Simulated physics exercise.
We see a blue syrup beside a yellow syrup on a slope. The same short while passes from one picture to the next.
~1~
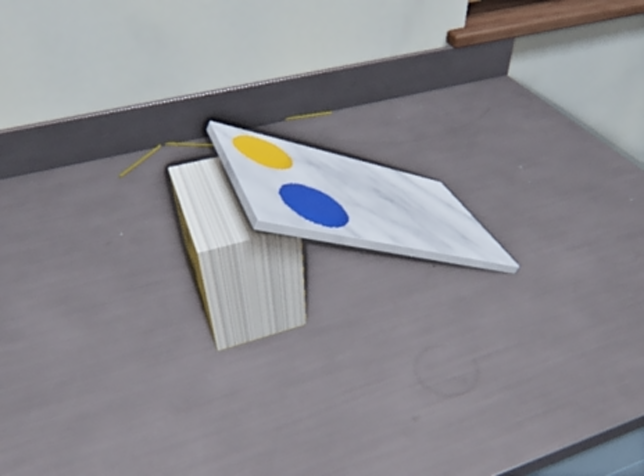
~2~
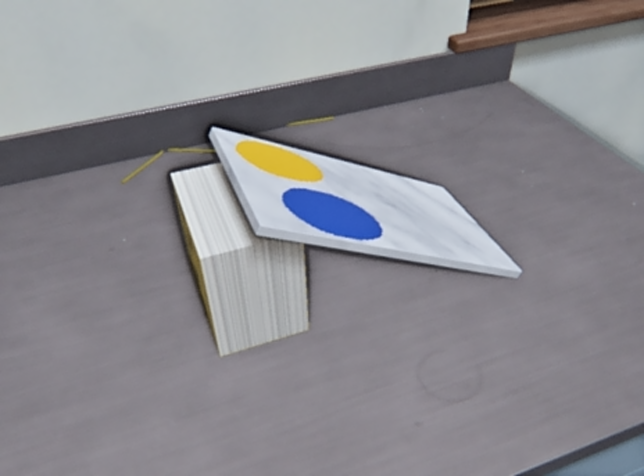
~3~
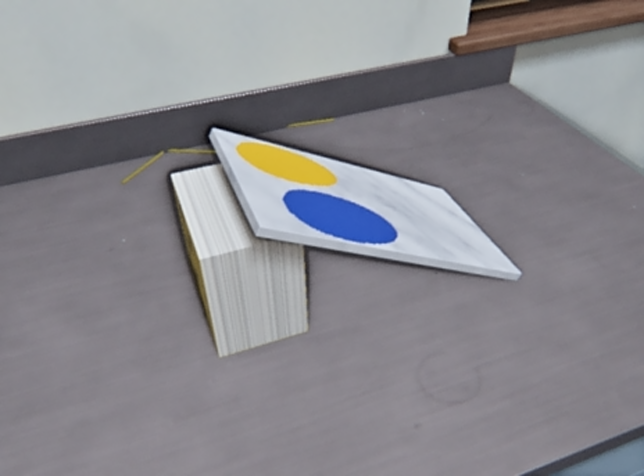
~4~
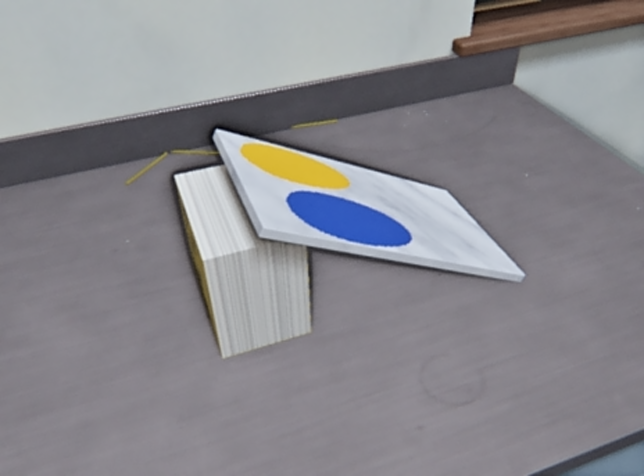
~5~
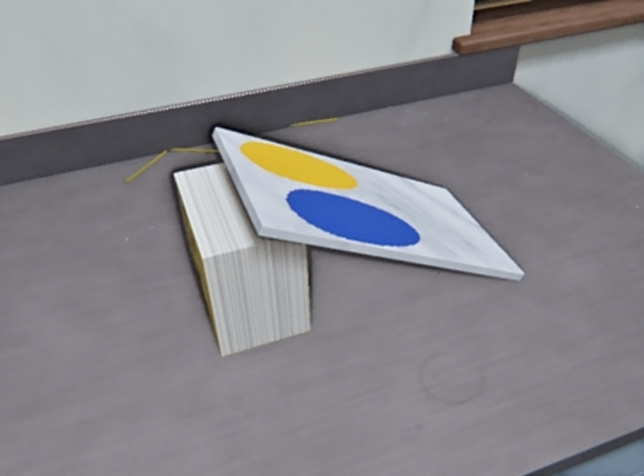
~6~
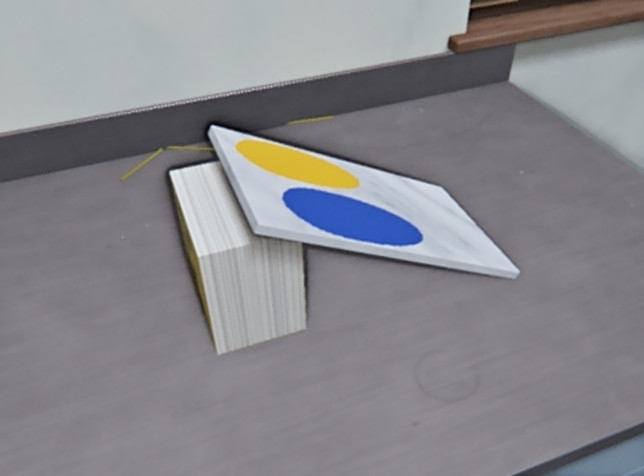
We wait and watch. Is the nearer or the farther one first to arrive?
The front one gets there first.
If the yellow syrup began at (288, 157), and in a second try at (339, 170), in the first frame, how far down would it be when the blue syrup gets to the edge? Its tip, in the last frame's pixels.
Around (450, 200) in the first try, (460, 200) in the second.
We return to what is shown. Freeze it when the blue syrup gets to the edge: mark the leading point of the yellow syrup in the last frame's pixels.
At about (425, 196).
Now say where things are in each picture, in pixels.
The first picture shows tip of the blue syrup a quarter of the way down; tip of the yellow syrup (283, 156) a quarter of the way down.
The second picture shows tip of the blue syrup (371, 220) half way down; tip of the yellow syrup a quarter of the way down.
The third picture shows tip of the blue syrup half way down; tip of the yellow syrup (329, 173) half way down.
The fourth picture shows tip of the blue syrup (401, 228) half way down; tip of the yellow syrup half way down.
The fifth picture shows tip of the blue syrup half way down; tip of the yellow syrup (349, 178) half way down.
The sixth picture shows tip of the blue syrup (414, 229) half way down; tip of the yellow syrup half way down.
A moment on, the blue syrup is three quarters of the way down; the yellow syrup is three quarters of the way down.
Further on, the blue syrup is close to the edge; the yellow syrup is three quarters of the way down.
When it is over, the blue syrup is at the low edge; the yellow syrup is three quarters of the way down.
